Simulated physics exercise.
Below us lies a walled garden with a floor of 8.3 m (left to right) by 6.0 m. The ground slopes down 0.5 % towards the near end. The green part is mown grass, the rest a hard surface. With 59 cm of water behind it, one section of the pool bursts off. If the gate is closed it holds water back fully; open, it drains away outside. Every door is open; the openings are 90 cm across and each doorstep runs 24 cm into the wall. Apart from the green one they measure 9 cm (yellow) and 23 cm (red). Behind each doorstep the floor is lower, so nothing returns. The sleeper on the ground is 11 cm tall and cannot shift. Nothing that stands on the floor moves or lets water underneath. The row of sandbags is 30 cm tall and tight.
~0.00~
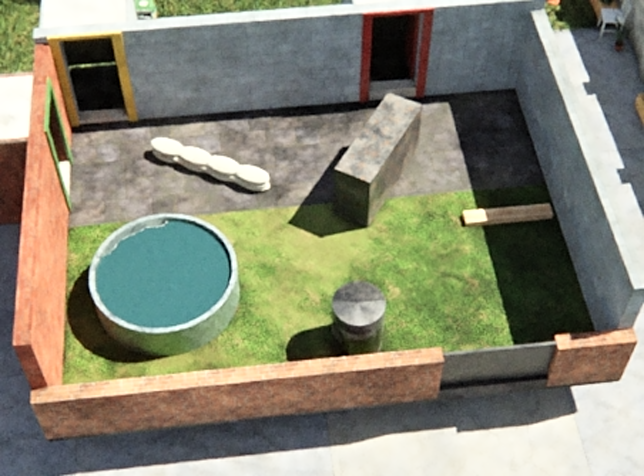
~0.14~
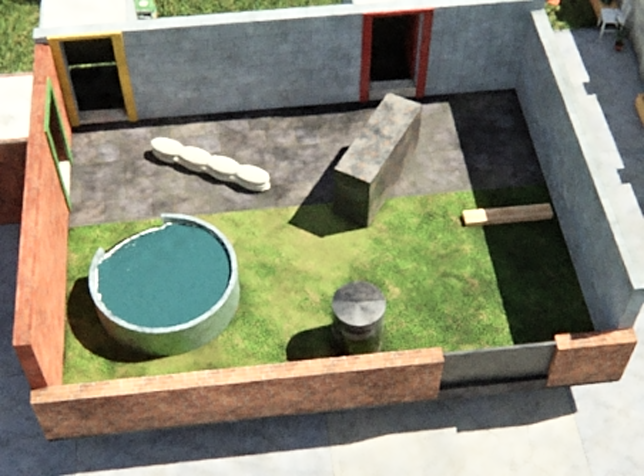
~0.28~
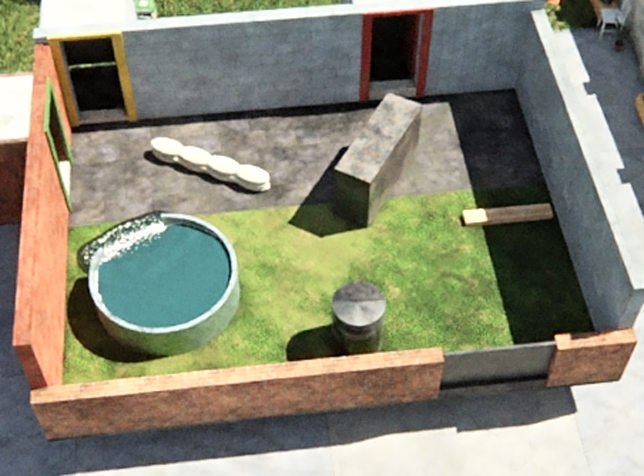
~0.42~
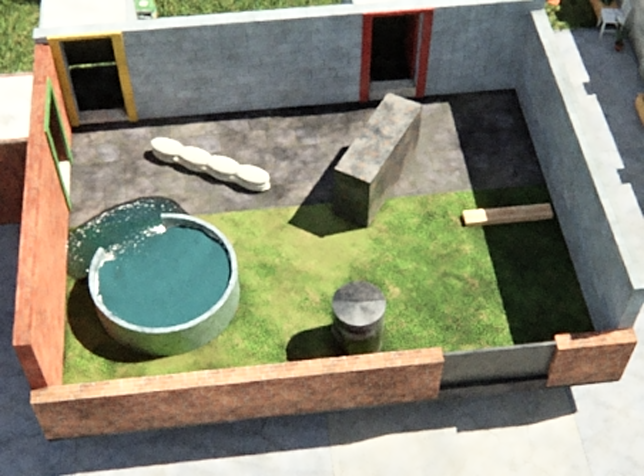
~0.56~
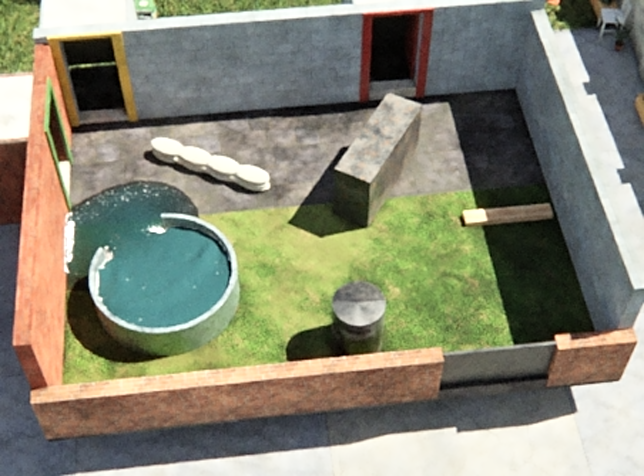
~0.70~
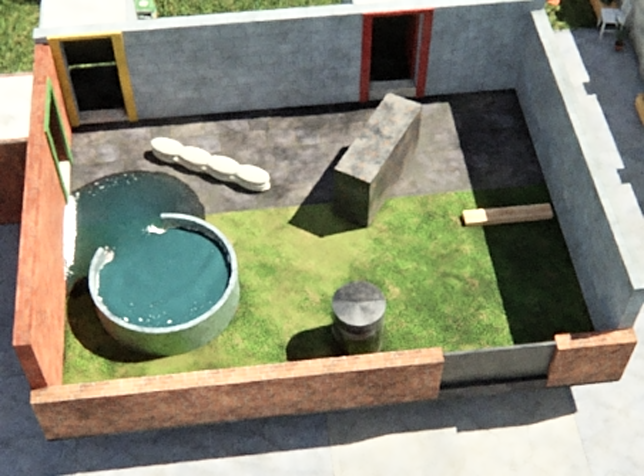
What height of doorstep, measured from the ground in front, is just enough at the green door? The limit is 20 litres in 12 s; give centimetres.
Some 14.5 cm above the ground.
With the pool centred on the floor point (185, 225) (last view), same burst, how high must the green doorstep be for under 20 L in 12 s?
About 25 cm.
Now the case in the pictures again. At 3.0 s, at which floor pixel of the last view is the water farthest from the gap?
At about (259, 111).
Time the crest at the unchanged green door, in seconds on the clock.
Around 1.2 s.
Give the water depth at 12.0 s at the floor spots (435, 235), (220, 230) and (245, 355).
Roughly 1, 5 and 4 cm, in turn.
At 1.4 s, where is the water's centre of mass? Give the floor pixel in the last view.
Near (146, 261).
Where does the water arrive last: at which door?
The red one.
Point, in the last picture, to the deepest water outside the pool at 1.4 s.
At about (72, 127).
After 1.4 s water covers 15 % of the floor, deepest (38 cm) near (72, 127); 21 cm at the green door, 2 litres in over its 14 cm doorstep.
After 3.0 s water covers 25 % of the floor, deepest (29 cm) near (102, 124); 14 cm at the green door, 20 litres in over its 14 cm doorstep.
After 12.0 s water covers 75 % of the floor, deepest (6 cm) near (62, 415); 6 cm at the green door, 22 litres in over its 14 cm doorstep.
At the green door as built, the water arrived by 0.8 s and peaked near 21 cm at 1.2 s.
With a doorstep of 12 cm, 37 litres would have come in within the 12 s; with 16 cm, 11 litres. So under 20 litres takes about 14.5 cm.
